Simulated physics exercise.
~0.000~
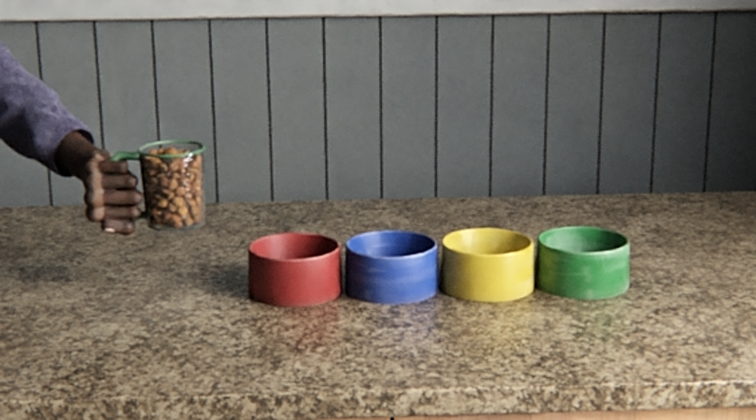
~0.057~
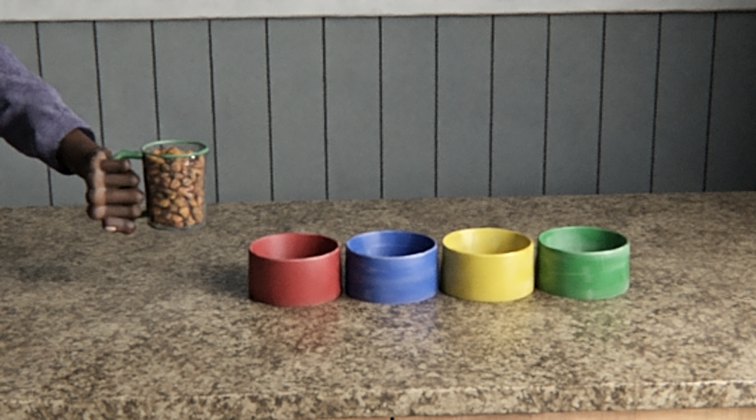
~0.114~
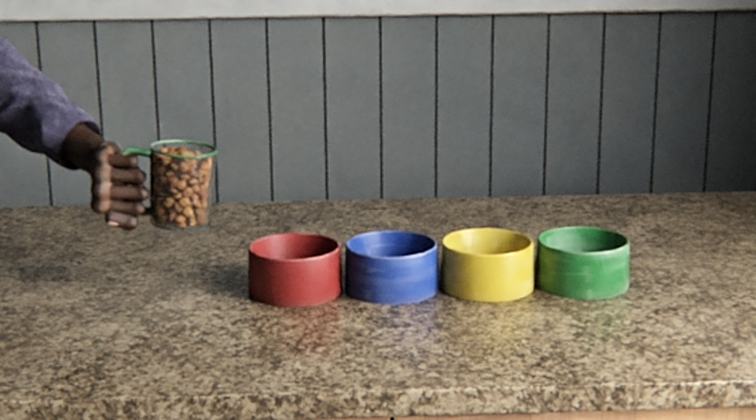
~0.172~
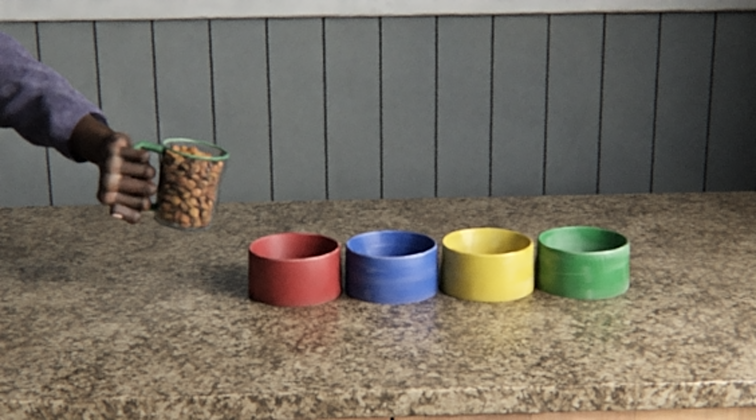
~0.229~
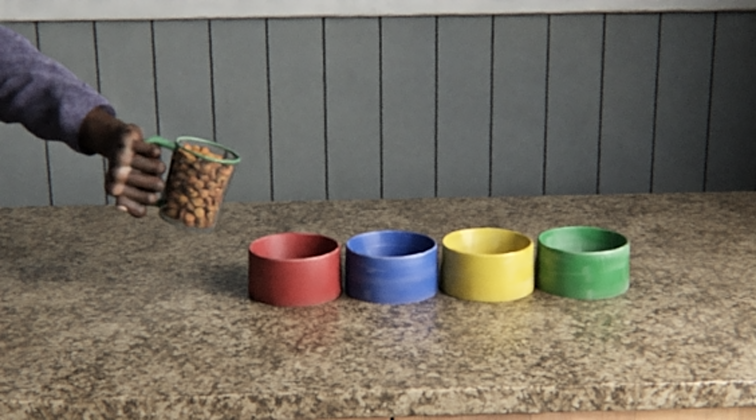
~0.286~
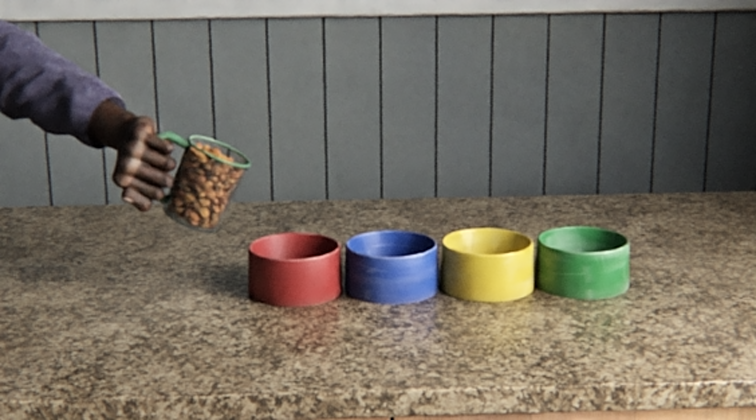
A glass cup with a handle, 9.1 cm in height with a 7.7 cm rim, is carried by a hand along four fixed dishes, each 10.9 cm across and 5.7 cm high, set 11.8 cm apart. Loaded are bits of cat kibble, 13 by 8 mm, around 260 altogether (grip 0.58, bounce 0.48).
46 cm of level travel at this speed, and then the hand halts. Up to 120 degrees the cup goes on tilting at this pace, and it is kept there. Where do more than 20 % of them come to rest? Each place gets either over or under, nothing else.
Red dish: The count there will be a fifth or smaller; blue dish: The count there will be bigger than a fifth; green dish: The count there will be a fifth or smaller; yellow dish: The count there will be a fifth or smaller; counter: The count there will be a fifth or smaller.
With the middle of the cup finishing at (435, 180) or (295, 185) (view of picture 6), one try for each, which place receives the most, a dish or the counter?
On the first run most goes to blue, and on the second to red.
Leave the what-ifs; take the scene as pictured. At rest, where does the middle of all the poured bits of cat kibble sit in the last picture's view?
After settling, the middle sits near (398, 270).
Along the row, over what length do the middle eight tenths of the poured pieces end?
That stretch comes to around 7 cm.
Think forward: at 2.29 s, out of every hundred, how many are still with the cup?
Roughly 0 in a hundred.
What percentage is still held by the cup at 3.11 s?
Estimate: Some 0 %.
After 1.49 s, tilt 120 degrees; cup holds 5 %, blue 85 %.
After 2.29 s, tilt 120 degrees; cup holds 0 %, blue 95 %.
After 3.11 s, tilt 120 degrees; cup holds 0 %, blue 95 %.
At rest (3.4 s), red 0 %, blue 95 %, green 0 %, yellow 0 %, counter 5 %.
